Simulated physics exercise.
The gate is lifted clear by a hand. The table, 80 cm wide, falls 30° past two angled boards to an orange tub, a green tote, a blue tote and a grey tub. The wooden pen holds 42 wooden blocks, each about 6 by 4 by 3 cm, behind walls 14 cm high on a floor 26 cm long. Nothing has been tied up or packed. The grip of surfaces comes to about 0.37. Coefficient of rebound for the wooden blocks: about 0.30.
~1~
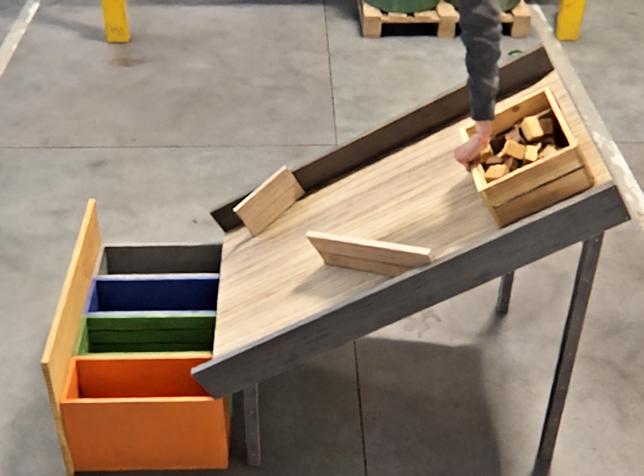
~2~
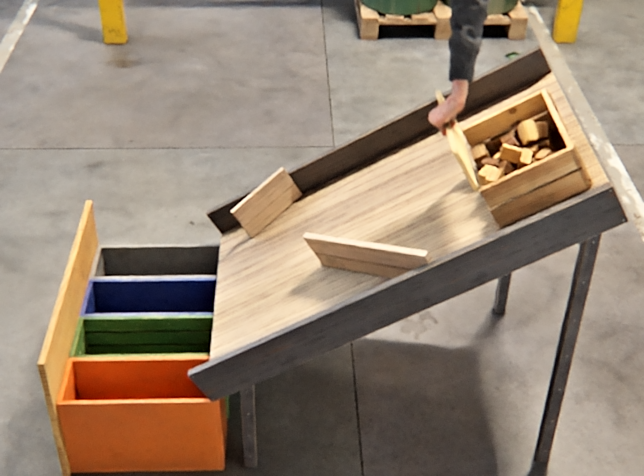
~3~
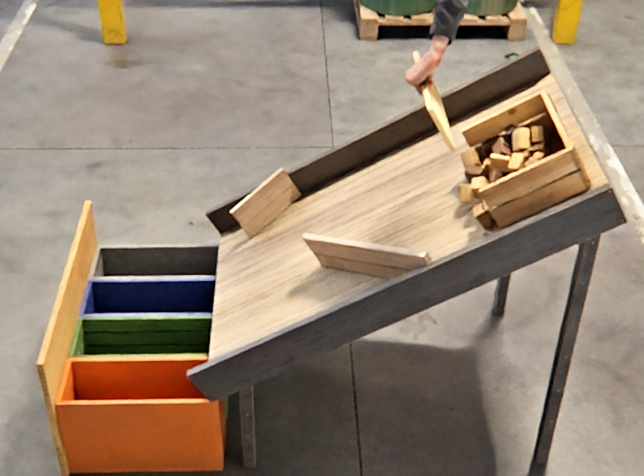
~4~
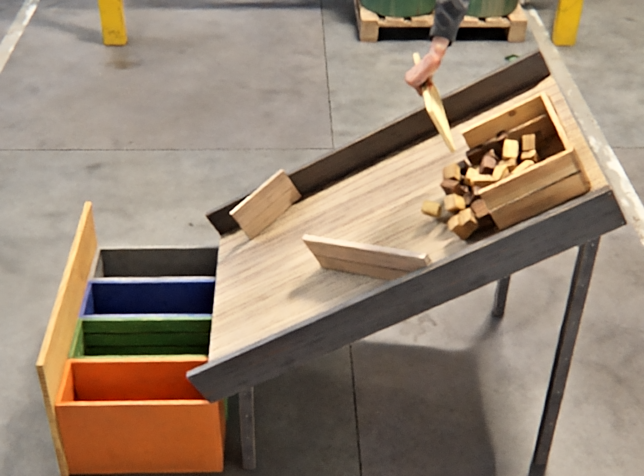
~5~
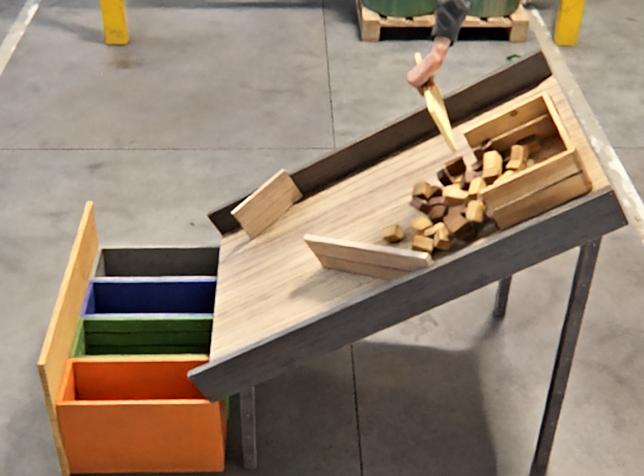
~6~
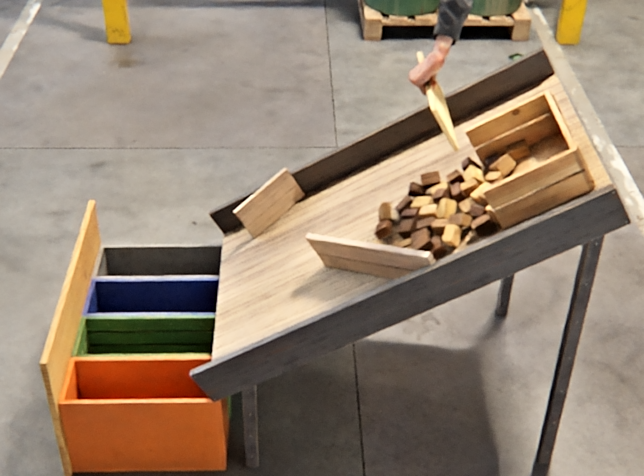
A hand lifts the wooden gate from a pen of small wooden blocks at the upper right of a sloping table, seen from above on a grey concrete floor. Two slanted boards stand on the dark-edged, pale wood surface, with grey, blue, green and orange bins at lower left. As the hand holds the gate up, the blocks tumble out and slide down leftward, spreading beside the nearer board, while the camera stays nearly still.
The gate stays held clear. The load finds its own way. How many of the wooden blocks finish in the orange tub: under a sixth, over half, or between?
Not even a sixth of them end up in the orange tub.
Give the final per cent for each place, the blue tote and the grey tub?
Roughly 70 and 10 per cent.
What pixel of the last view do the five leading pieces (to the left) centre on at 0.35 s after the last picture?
Around (259, 265).
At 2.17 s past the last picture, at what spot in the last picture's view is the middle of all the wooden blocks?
I'd put the middle close to (137, 352) in the last view.
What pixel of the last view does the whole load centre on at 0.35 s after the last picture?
Near (369, 231).
Then, 0.35 s after the last picture, 42 on the slope.
Then, 0.78 s after the last picture, 11 in the blue tote, 4 in the grey tub, 25 on the slope and 2 in the air.
Then, 1.39 s after the last picture, 24 in the blue tote, 5 in the grey tub, 12 on the slope and 1 in the air.
When it is over (2.17 s after the last picture), 1 in the green tote, 29 in the blue tote, 5 in the grey tub and 7 on the slope. Asked share, 0 of 42, 0 per cent.
